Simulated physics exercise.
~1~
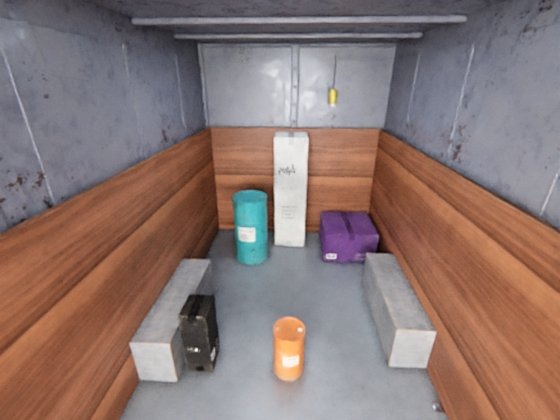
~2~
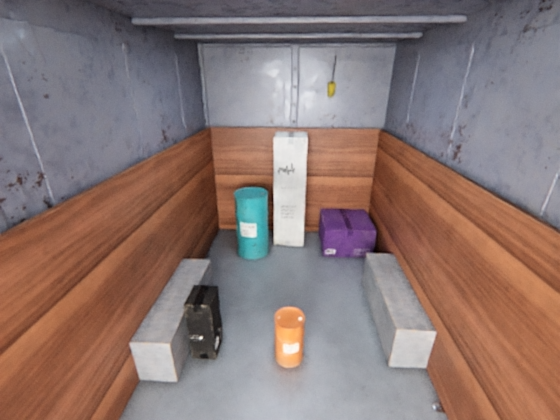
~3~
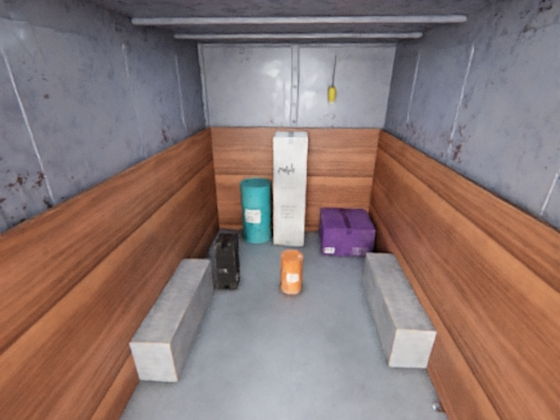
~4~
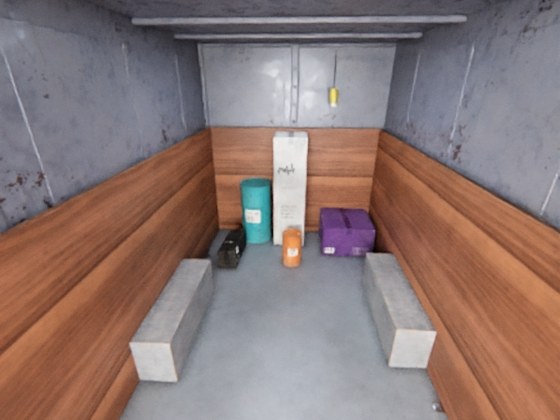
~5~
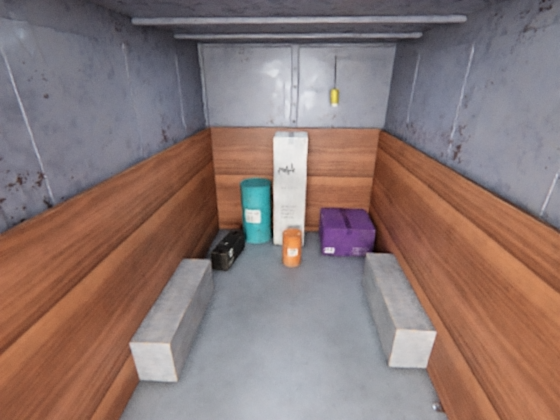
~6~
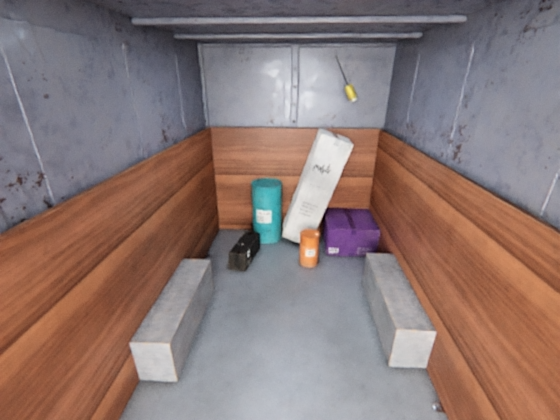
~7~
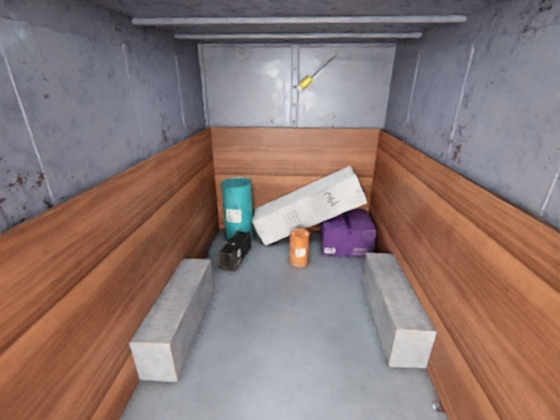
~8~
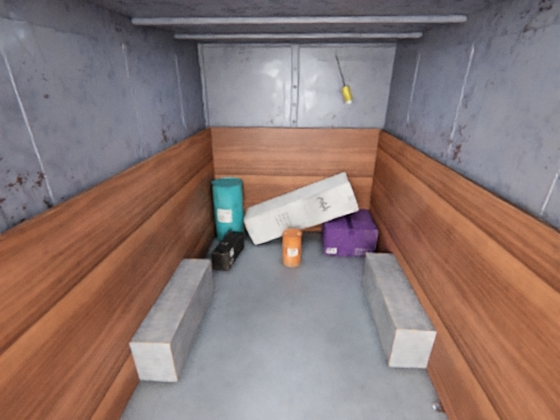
A tall white box stood at the far end of a van's load bay while an orange canister and a black box slid forwards, the black one tipping over; then the white box toppled right, ending slanted against the purple box, with both drums upright.
